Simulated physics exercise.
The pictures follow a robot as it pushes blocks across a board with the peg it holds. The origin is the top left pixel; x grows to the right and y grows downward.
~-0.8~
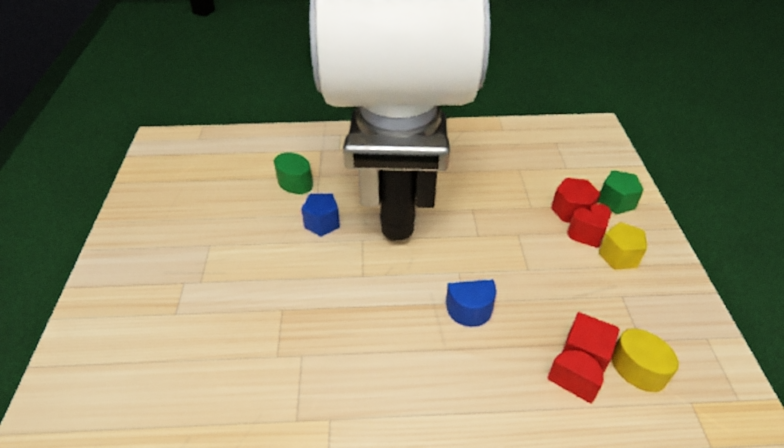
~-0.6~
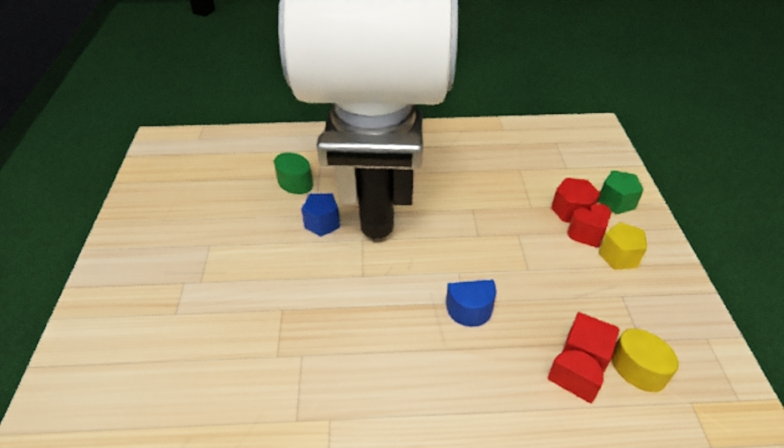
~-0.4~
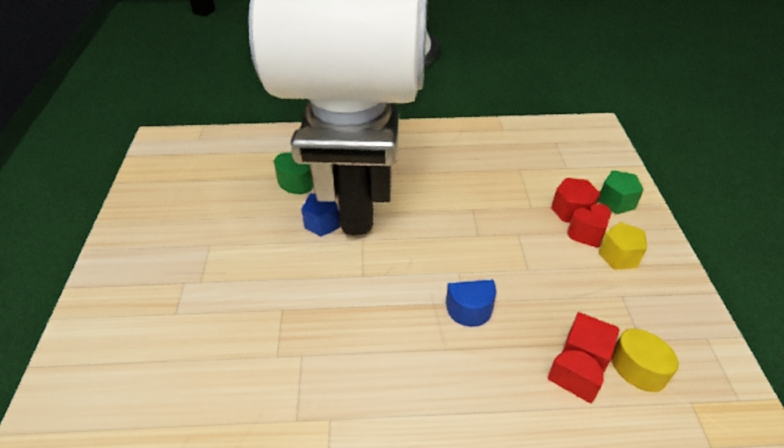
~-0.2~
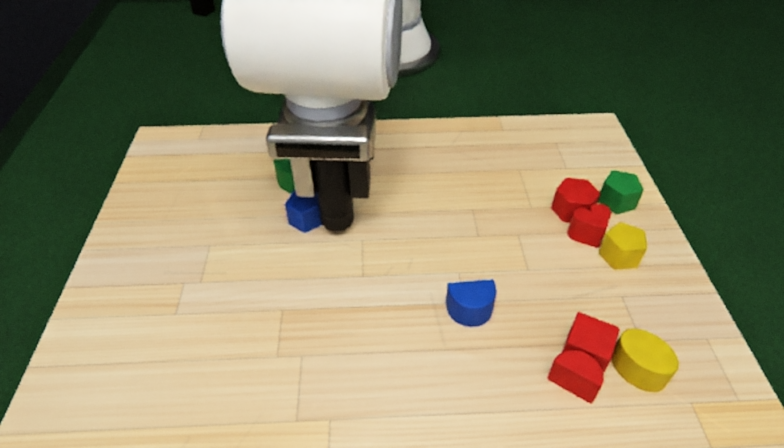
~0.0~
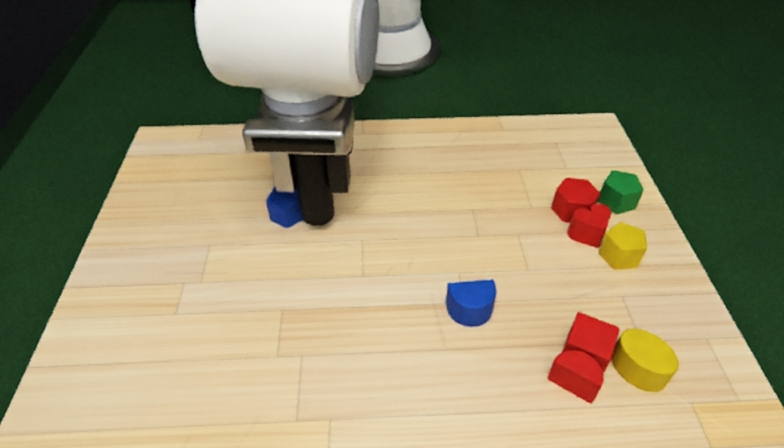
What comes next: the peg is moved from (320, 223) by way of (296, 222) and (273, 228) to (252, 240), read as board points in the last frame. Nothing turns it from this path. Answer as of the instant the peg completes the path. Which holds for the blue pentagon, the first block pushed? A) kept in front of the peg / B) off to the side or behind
The answer is B.
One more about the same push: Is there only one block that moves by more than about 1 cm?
Going by the path, yes.
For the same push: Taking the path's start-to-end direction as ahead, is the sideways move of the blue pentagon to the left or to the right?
The right-hand side.
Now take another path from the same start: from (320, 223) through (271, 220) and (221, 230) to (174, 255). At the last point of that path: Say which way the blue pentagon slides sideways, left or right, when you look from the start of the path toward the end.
The right-hand side.
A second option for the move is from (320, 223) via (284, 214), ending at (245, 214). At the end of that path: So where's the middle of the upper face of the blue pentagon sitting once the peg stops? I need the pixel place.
It should be at about (211, 188).
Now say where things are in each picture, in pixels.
The first picture shows tip of the peg (398, 230), middles of tops, blue pentagon (320, 203), green elliptical block (292, 163).
The second picture shows peg (377, 228), nothing pushed.
The third picture shows peg (357, 225), nothing pushed.
The fourth picture shows peg (337, 221), blue pentagon (304, 200).
The fifth picture shows peg (319, 215), blue pentagon (284, 195), green elliptical block hidden.
What follows on the original path. Halfway along, peg (282, 216); blue pentagon (254, 190), turned 30° clockwise.
At the end, peg (250, 232); blue pentagon (249, 191), turned 55° clockwise; green elliptical block unmoved.
